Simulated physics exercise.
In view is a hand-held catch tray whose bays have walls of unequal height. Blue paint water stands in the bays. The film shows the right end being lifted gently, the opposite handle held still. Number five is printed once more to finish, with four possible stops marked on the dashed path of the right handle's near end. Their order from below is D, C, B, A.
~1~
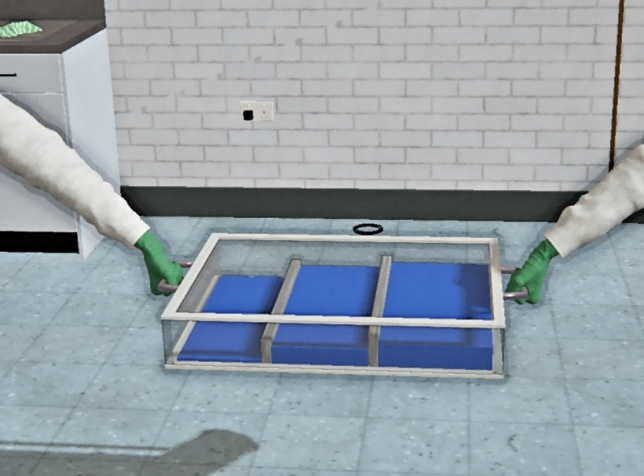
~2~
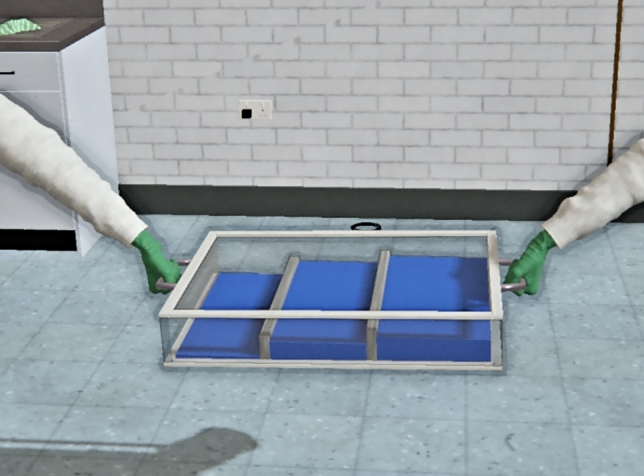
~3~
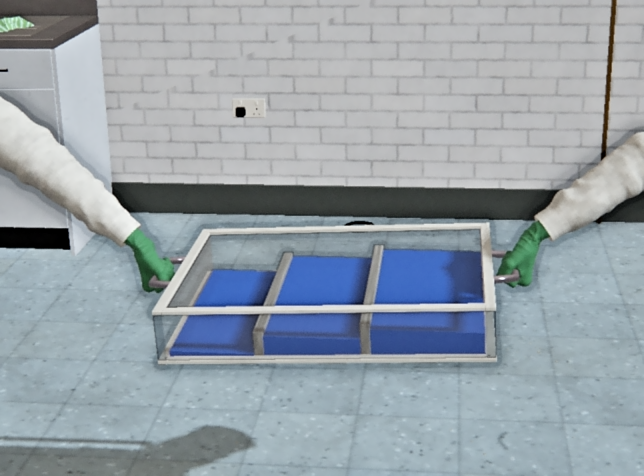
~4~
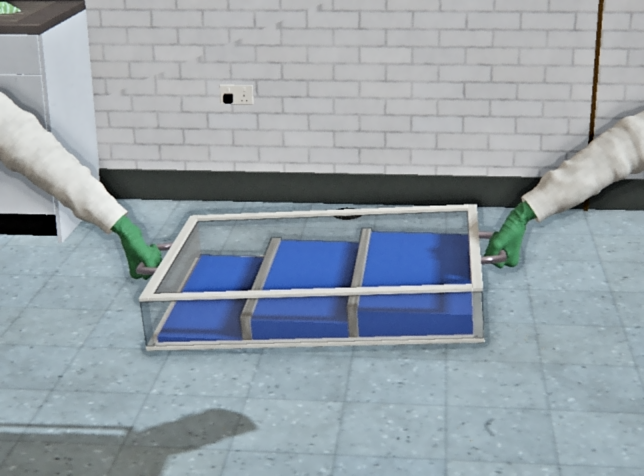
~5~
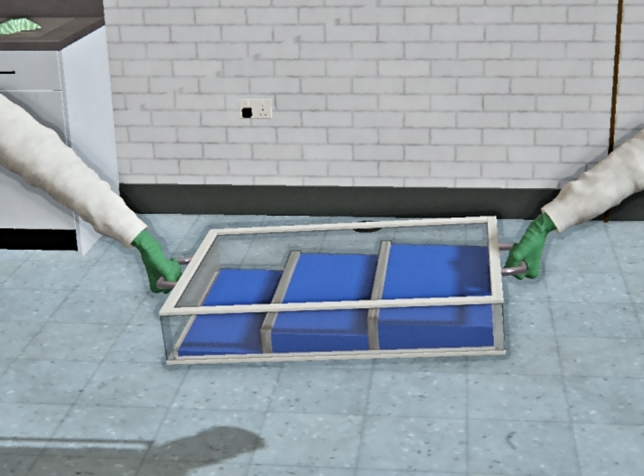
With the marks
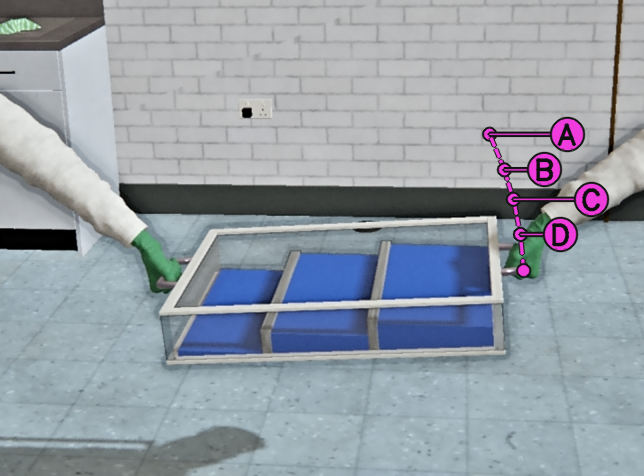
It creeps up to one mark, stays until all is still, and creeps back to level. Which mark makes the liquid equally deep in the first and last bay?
The answer is mark C.
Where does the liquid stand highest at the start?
That is the right bay.
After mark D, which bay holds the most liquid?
That is the right bay.
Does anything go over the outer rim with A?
Yes.
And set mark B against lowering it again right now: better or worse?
Mark B is better.
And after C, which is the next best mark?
It is B.
In magenta, A at (489, 134); B at (504, 169); C at (513, 199); D at (520, 234).
With A, the left end bay stands much deeper than the other; about 6 % goes over the rim.
With B, the left end bay stands much deeper than the other; nothing spills.
With C, the two end bays stand about equally deep; nothing spills.
With D, the right end bay stands much deeper than the other; nothing spills.
